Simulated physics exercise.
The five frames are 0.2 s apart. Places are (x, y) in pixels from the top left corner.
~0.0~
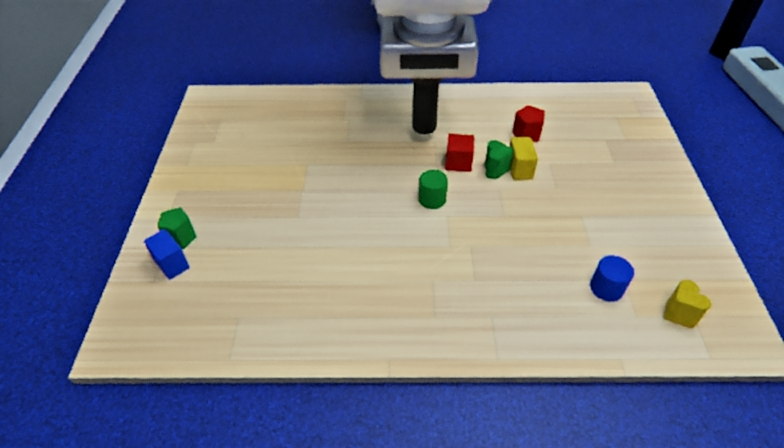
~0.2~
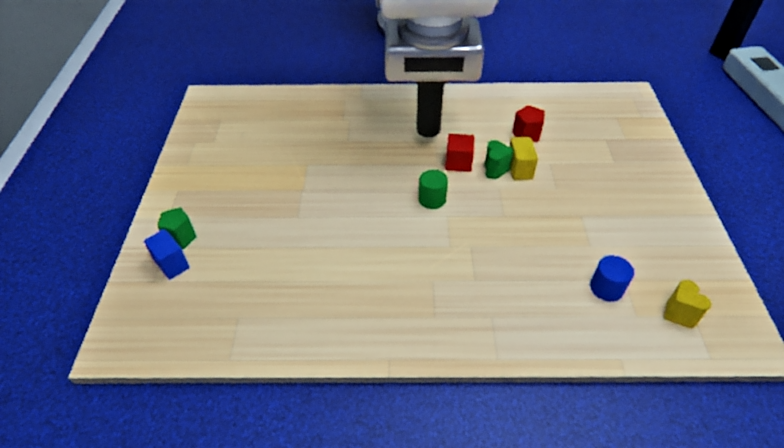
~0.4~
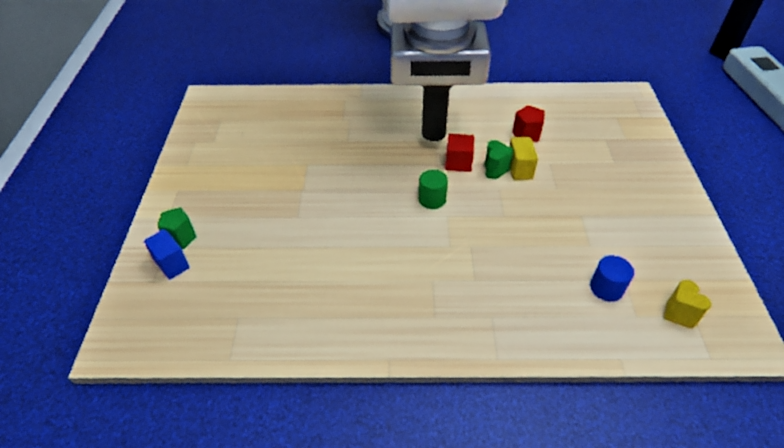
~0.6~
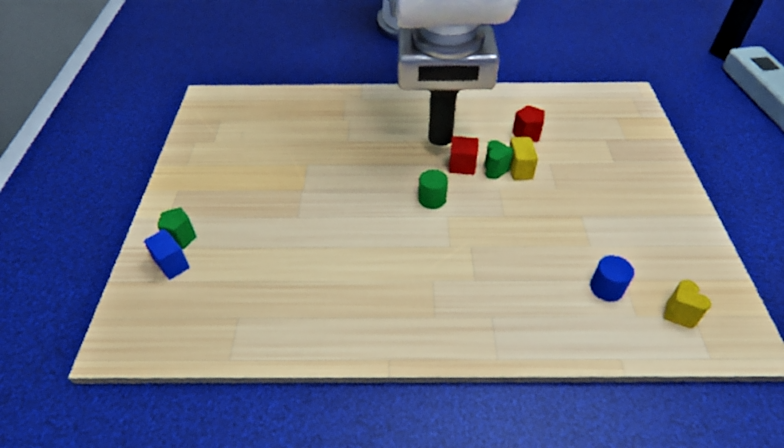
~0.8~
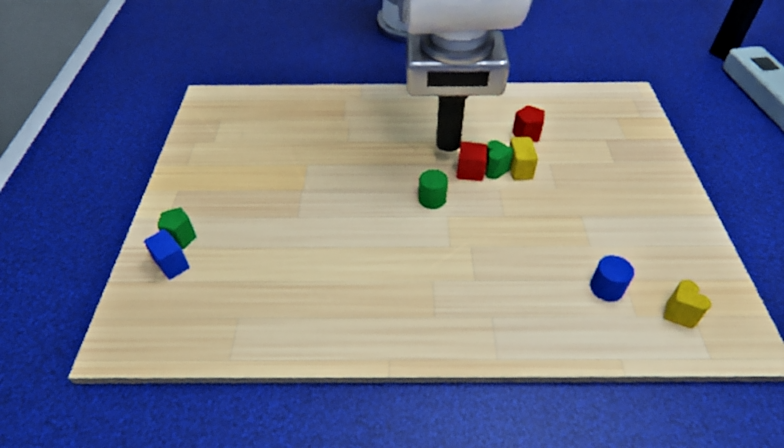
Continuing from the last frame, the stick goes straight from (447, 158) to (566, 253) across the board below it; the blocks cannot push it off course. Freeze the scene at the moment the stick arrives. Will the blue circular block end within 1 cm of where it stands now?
I believe so.
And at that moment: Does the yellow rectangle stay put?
The answer is no.
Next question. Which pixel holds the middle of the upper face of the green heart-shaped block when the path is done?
The centre of its top will be at (541, 164).
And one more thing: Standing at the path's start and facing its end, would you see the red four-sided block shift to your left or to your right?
That's a shift to the left.
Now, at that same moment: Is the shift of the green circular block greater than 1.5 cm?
In short: No.
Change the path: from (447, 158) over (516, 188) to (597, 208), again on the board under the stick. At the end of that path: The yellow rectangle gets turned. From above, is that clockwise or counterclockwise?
Overhead view: Anti-clockwise.
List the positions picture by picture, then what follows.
The first frame shows stick tip (424, 127); block tops, green circular block (434, 179); red four-sided block (461, 142); green heart-shaped block (499, 149); yellow rectangle (525, 148); blue circular block (617, 268).
The second frame shows stick (429, 130); blocks unchanged.
The third frame shows stick (434, 134); blocks unchanged.
The fourth frame shows stick (440, 138); red four-sided block (465, 145).
The fifth frame shows stick (448, 144); green circular block (434, 179); red four-sided block (473, 150); green heart-shaped block (499, 149); yellow rectangle (525, 148); blue circular block (617, 268).
What follows on the original path. One third of the way, stick (485, 173); red four-sided block (518, 173), turned 40° anticlockwise; green heart-shaped block (535, 162), turned 30° anticlockwise; yellow rectangle (540, 148), turned 65° anticlockwise.
Two thirds of the way, stick (525, 204); red four-sided block (549, 187); green heart-shaped block (541, 164), turned 55° anticlockwise; yellow rectangle (541, 147), turned 70° anticlockwise.
At the end, stick (571, 239); green circular block in place; red four-sided block (551, 187), turned 135° anticlockwise; green heart-shaped block (541, 164), turned 55° anticlockwise; yellow rectangle (541, 147), turned 70° anticlockwise; blue circular block in place.
